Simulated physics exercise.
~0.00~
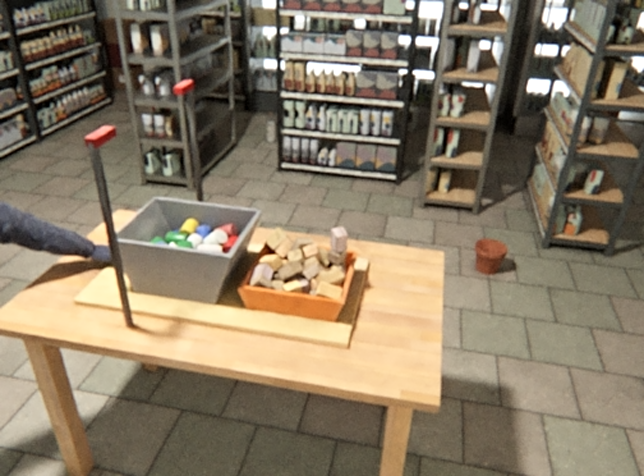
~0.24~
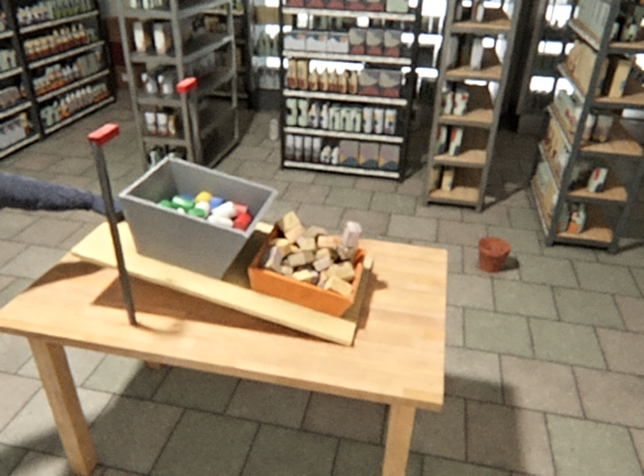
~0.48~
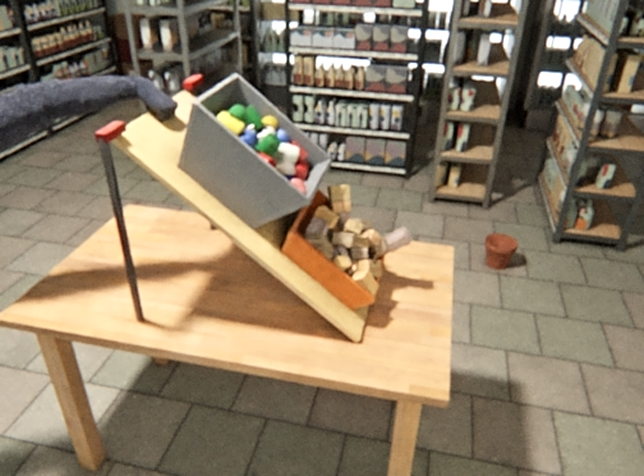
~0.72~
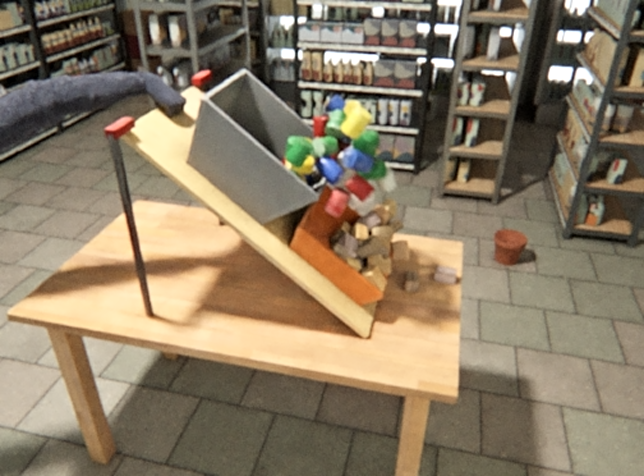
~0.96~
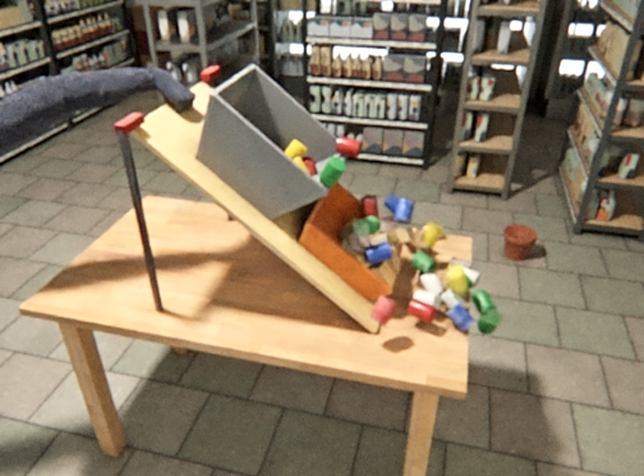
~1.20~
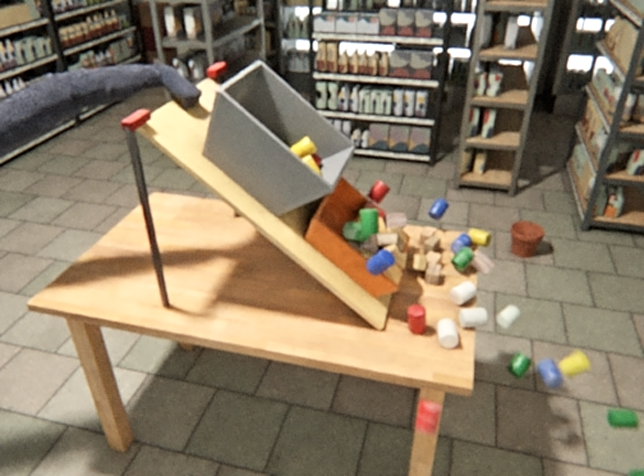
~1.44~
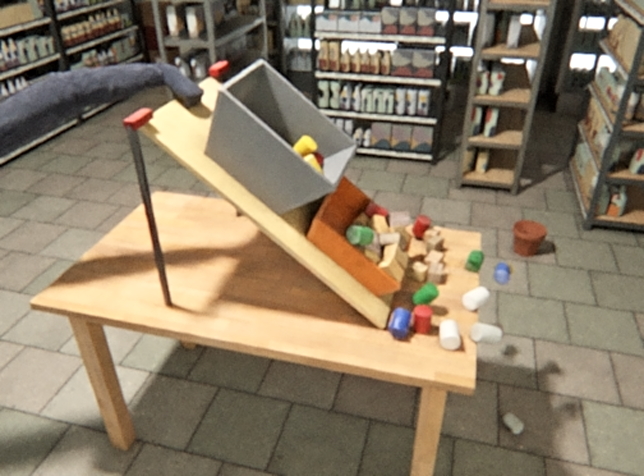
In a shop aisle, a dark-sleeved arm tilting a hinged board, spilling colourful jars and wooden blocks from two trays across a table.
